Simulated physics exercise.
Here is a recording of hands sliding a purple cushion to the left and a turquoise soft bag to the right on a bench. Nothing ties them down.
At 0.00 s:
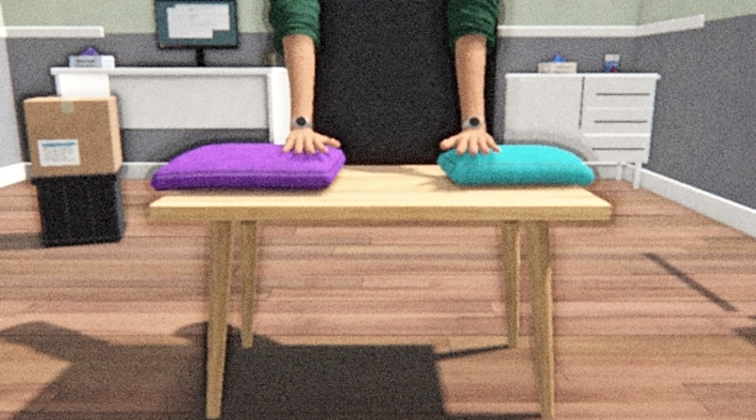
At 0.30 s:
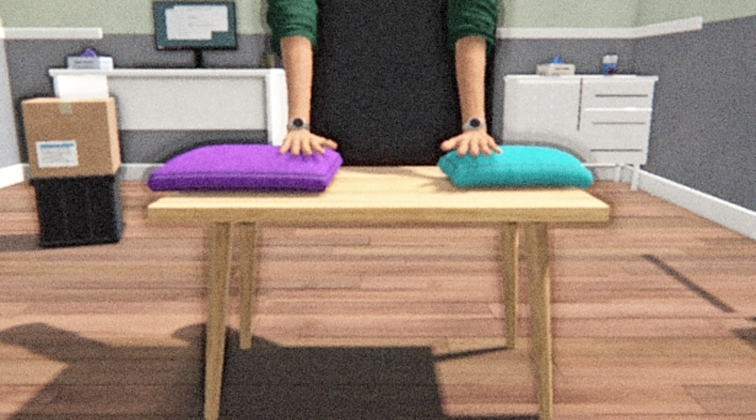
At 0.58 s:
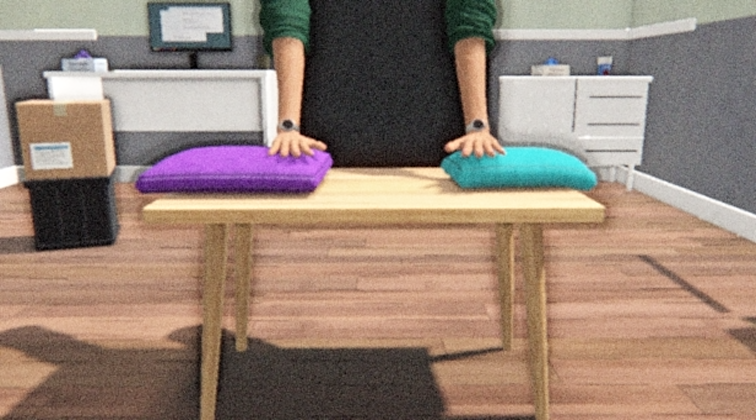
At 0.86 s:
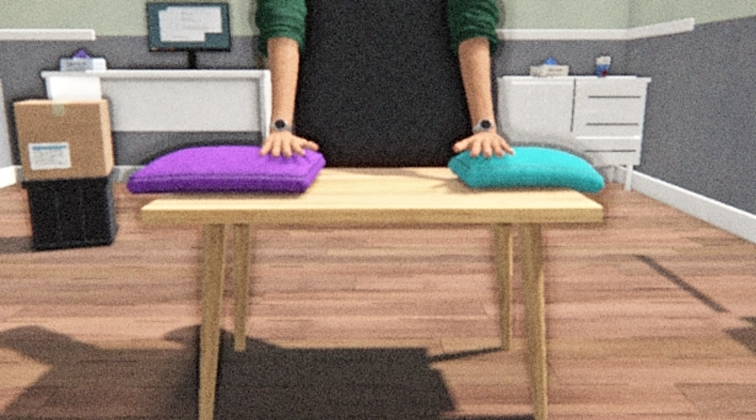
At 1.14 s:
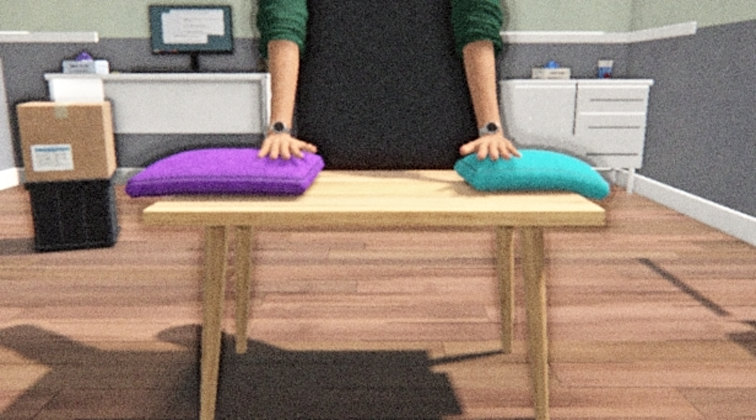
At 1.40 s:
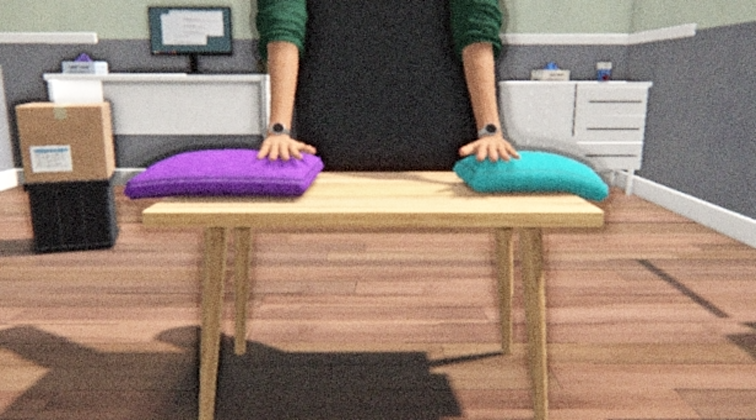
Two hands slide a purple cushion left and a turquoise bag right slightly across a bench.
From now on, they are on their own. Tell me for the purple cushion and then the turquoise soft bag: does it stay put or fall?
In the end purple cushion: On; turquoise soft bag: On.
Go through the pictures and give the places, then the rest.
In the first picture, cushion tip (169, 175); soft bag tip (581, 173).
In the second picture, cushion tip (166, 176); soft bag tip (579, 175).
In the third picture, cushion tip (155, 178); soft bag tip (582, 178).
In the fourth picture, cushion tip (147, 179); soft bag tip (590, 181).
In the fifth picture, cushion tip (145, 182); soft bag tip (595, 187).
In the sixth picture, cushion tip (144, 184), a small part past the edge; soft bag tip (594, 189), a small part past the edge.
After 2.04 s, cushion as it was left; soft bag as it was left.
In the end, cushion as it was left; soft bag as it was left. The purple cushion stays up there and the turquoise soft bag remains on top.
